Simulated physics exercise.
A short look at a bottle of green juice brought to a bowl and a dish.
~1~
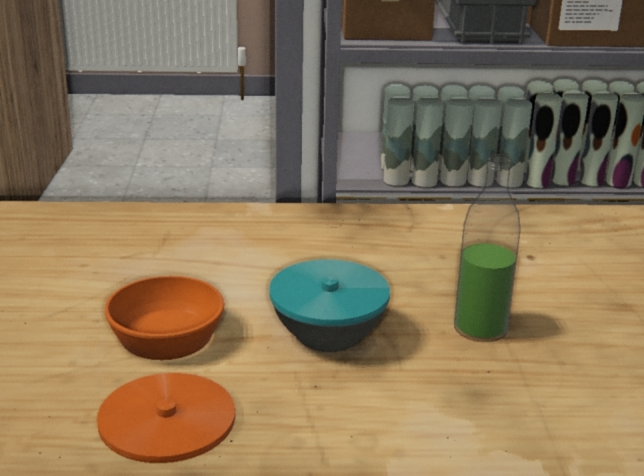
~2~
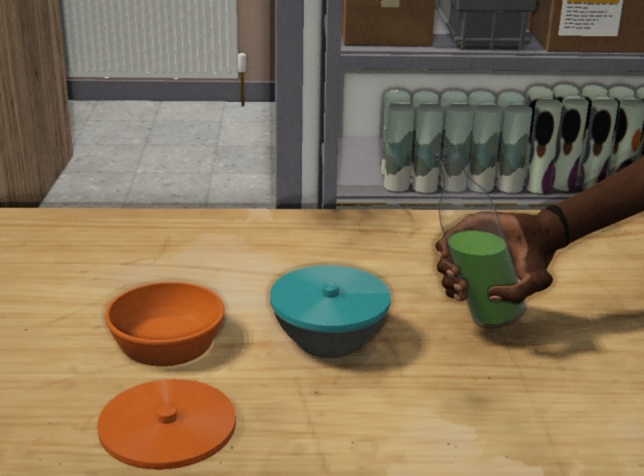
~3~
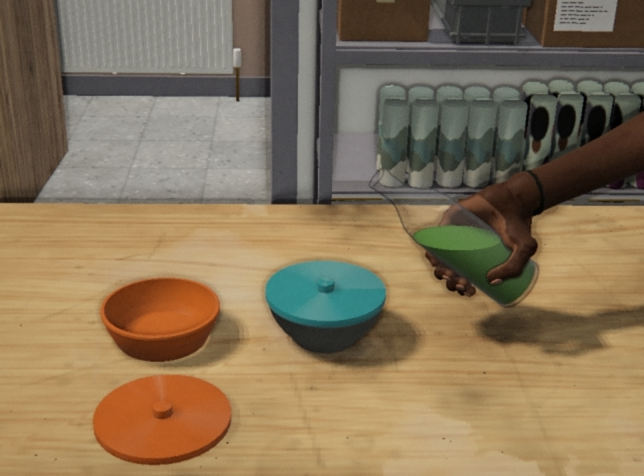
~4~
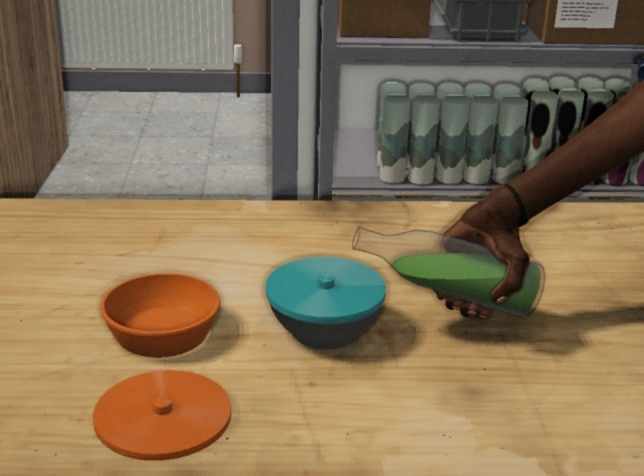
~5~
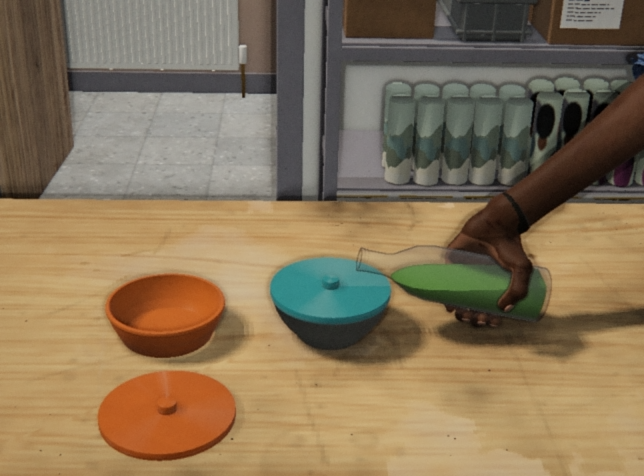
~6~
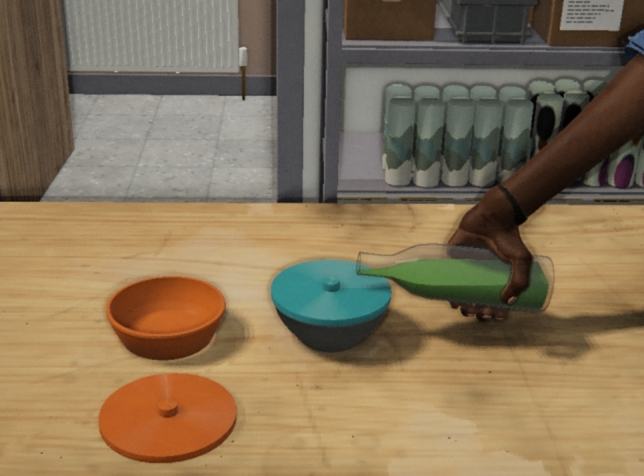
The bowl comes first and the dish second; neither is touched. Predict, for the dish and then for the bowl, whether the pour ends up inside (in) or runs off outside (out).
In the end the dish is going to gather it; the bowl is going to let it slide off the outside.
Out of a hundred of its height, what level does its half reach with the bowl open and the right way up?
45 %, roughly.
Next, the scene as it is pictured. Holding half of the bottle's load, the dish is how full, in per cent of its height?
It comes up to some 40 per cent.
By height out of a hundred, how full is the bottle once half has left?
About 20 %.
Shortly, it hits the lid of the bowl and runs off.
Then, the green juice goes into the dish.
At the finish, the bowl is empty, in a puddle; the dish has its share inside.
